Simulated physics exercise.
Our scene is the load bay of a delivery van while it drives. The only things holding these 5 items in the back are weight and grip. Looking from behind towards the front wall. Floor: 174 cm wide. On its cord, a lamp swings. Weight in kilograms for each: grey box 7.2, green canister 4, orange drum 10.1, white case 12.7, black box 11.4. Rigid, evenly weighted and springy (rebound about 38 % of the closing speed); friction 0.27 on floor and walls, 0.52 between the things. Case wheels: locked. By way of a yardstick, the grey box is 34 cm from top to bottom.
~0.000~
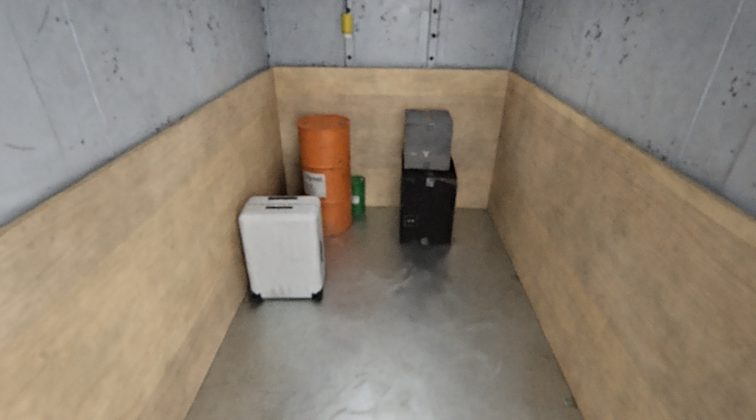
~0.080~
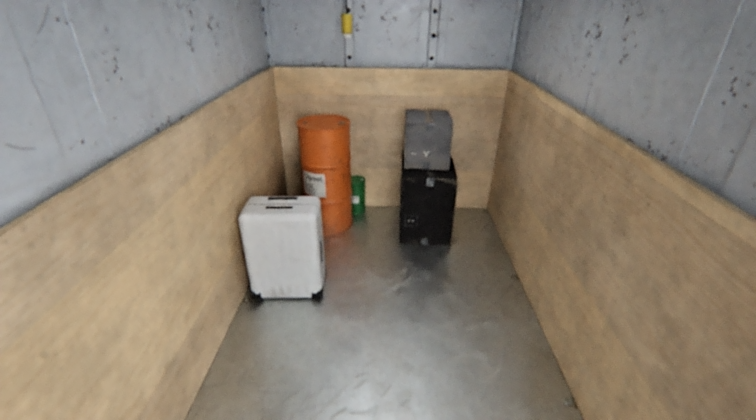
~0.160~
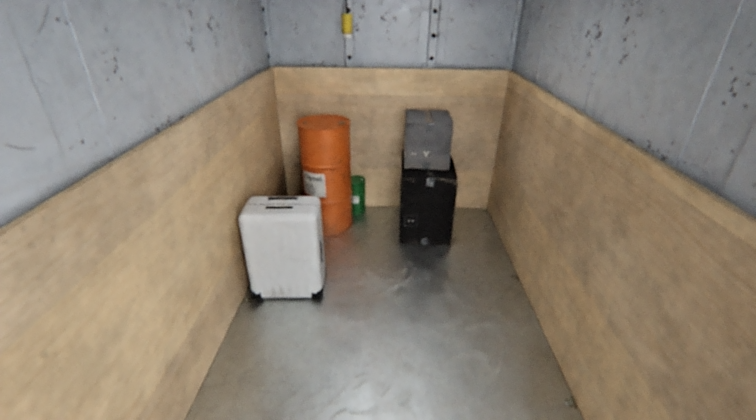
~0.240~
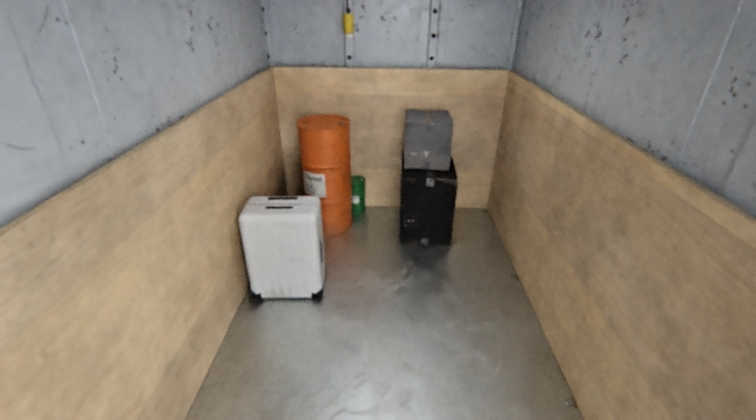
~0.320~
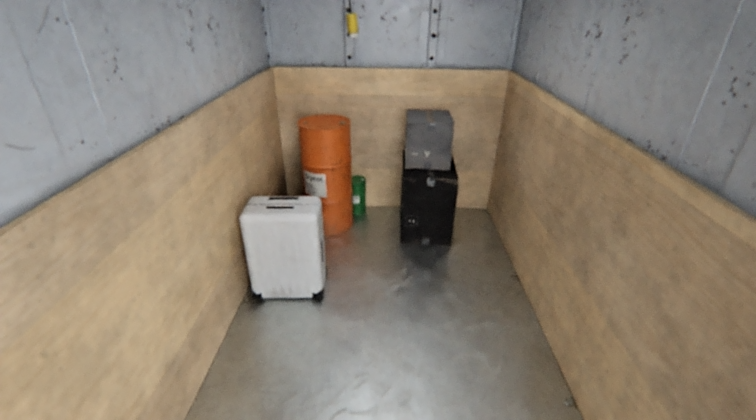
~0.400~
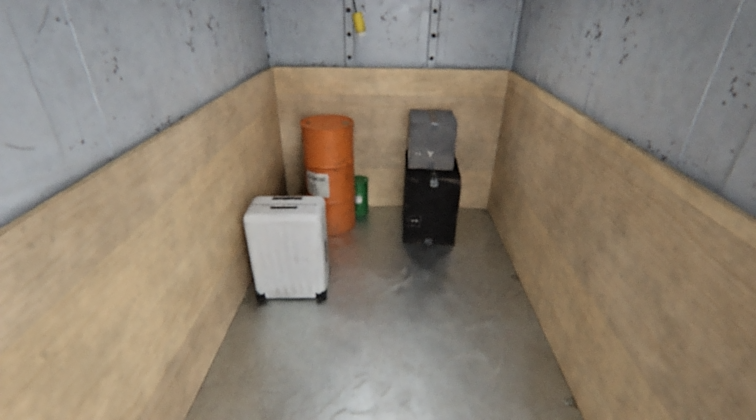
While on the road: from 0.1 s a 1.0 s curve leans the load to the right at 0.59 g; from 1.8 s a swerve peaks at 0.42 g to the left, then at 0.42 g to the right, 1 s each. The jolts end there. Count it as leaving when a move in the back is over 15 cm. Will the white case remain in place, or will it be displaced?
The white case is displaced.
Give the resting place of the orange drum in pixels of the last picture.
I'd put it at around (386, 178).
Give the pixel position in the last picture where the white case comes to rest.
Around (493, 259).
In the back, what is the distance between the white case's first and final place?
122 cm.
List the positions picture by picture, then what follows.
No push; white case (286, 248); grey box (427, 139), in the first frame.
No push; orange drum (327, 176); black box (426, 196), in the second frame.
Load feels 0.14 g right; grey box (427, 139); green canister (356, 195), in the third frame.
Load feels 0.33 g right; orange drum (327, 176); black box (426, 196), in the fourth frame.
Load feels 0.52 g right; grey box (428, 139); green canister (357, 195), in the fifth frame.
Load feels 0.59 g right; white case (290, 248) slid 3 cm; orange drum (330, 176) slid 2 cm, in the sixth frame.
After 0.60 s, load feels 0.59 g right; white case slid 17 cm near (314, 249); grey box slid 18 cm; green canister slid 16 cm.
After 0.90 s, load feels 0.47 g right; white case slid 61 cm near (389, 250); orange drum slid 60 cm; green canister slid 61 cm.
After 1.30 s, no push; white case slid 125 cm near (497, 255); orange drum leaning 11°; green canister slid 66 cm.
After 2.70 s, load feels 0.08 g left; white case slid 111 cm near (474, 258); green canister slid 55 cm; orange drum slid 39 cm.
At rest (4.4 s), not toppled but over 15 cm from the start, grey box, green canister, orange drum, white case and black box. In the last view, white case near (493, 259).
